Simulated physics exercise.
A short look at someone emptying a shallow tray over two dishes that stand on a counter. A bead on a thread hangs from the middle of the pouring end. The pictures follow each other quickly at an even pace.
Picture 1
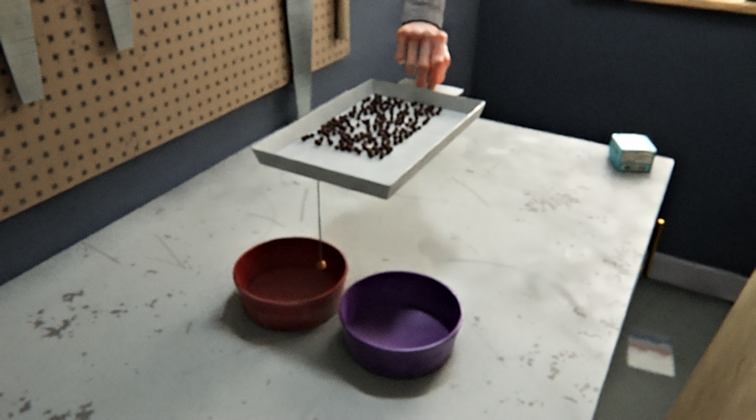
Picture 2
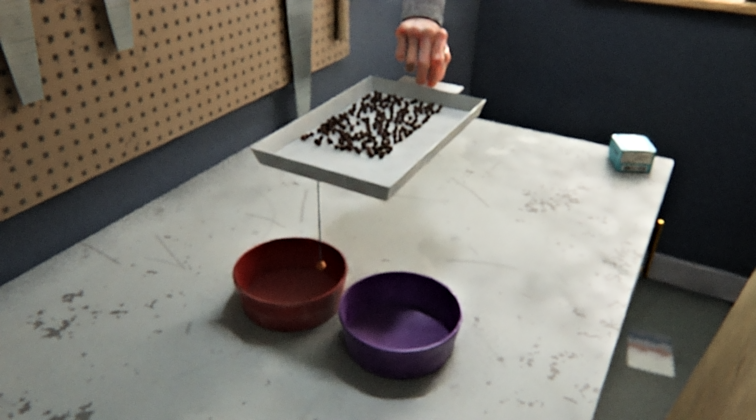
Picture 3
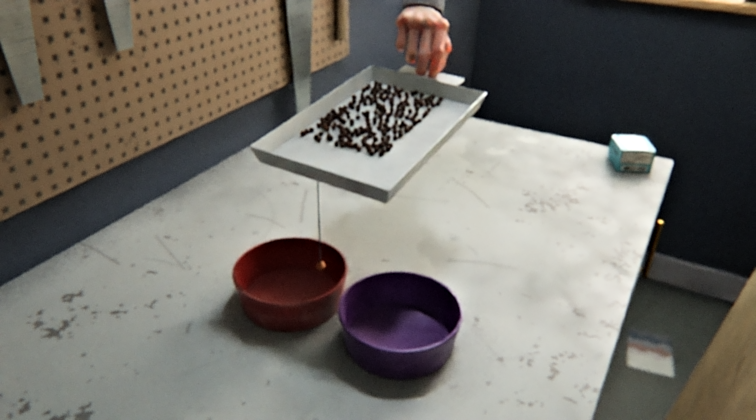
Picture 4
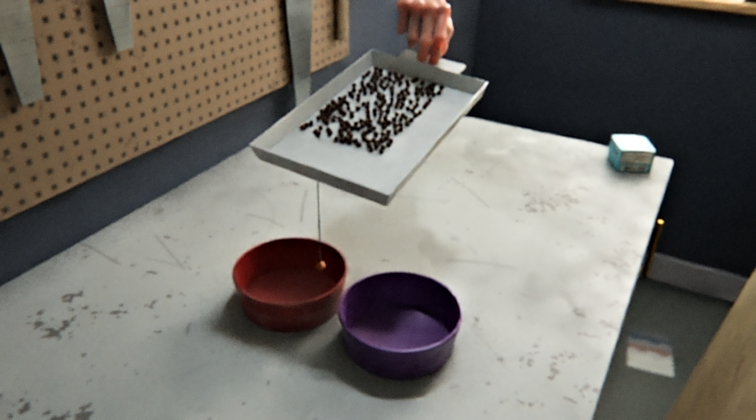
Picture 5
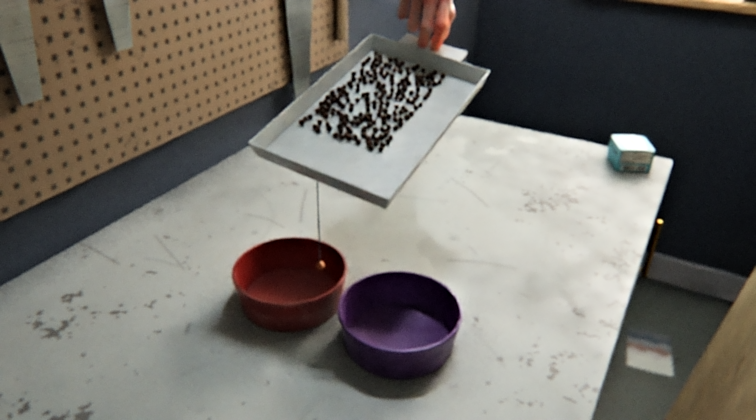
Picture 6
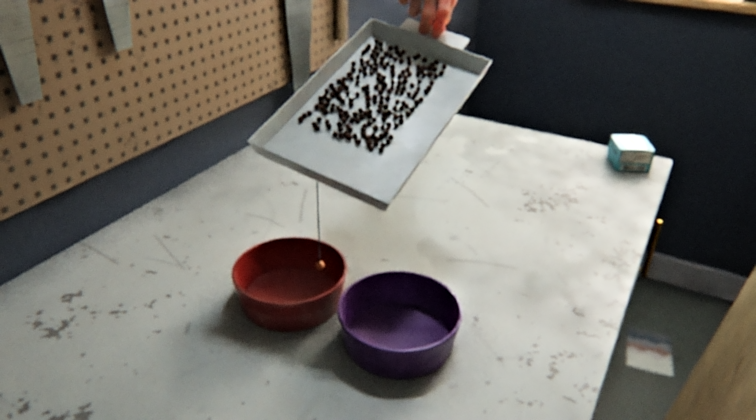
On a scuffed pale worktop beside a pegboard wall, a hand holds a shallow grey tray of small dark berries, nearly level, above a red dish and a purple one. The hand steadily raises the far end, and the tray slants more steeply, its near edge dipping slightly at the right corner.
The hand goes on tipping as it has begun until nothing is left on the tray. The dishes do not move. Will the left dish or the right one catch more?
More goes to the right-hand dish.
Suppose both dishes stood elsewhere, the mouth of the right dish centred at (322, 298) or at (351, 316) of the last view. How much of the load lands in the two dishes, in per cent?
In turn 40 and 100 in a hundred.
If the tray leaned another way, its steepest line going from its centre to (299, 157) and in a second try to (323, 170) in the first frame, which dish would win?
One: The left dish. Two: The left-hand dish.
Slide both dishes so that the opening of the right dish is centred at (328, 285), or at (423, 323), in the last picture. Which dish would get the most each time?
In turn: The right dish; right.
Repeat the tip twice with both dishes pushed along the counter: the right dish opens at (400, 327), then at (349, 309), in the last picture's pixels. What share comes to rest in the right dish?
Roughly 90 per cent, and 90 per cent.
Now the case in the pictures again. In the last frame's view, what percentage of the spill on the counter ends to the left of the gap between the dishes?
About 60 per cent.
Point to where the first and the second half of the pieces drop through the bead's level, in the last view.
Early half (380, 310), late half (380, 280).
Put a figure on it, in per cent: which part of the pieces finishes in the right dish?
It comes to 90 per cent or so.
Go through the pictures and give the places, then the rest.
The first picture shows corners of the pouring end (258, 147) and (387, 182), level; middle of the load (380, 124), allspice berries; left dish (257, 311); right dish (371, 357); bead on its thread (321, 266).
The second picture shows corners of the pouring end (258, 147) and (387, 183), level; middle of the load (380, 122).
The third picture shows corners of the pouring end (257, 145) and (387, 186), tipped barely, lowest at the right corner; middle of the load (380, 116).
The fourth picture shows corners of the pouring end (257, 143) and (387, 190), tipped a little, lowest at the right corner; middle of the load (380, 107).
The fifth picture shows corners of the pouring end (256, 141) and (386, 194), tipped clearly, lowest at the right corner; middle of the load (380, 98).
The sixth picture shows corners of the pouring end (255, 140) and (386, 198), tipped clearly, lowest at the right corner; middle of the load (381, 92), roughly two thirds on the move; left dish (256, 311); right dish (370, 358).
Just after the last frame, tray tipped steeply; roughly two thirds on the tray; about a tenth in the right dish; roughly a third in the air.
A moment on, tray tipped right over; roughly a quarter on the tray; roughly two thirds in the right dish; about a tenth outside both; about a tenth in the air.
Further on, tray tipped past a quarter turn; almost all in the right dish; about a tenth outside both.
When it is over, tray tipped past a quarter turn; almost all in the right dish; not one in the left dish; about a tenth outside both.
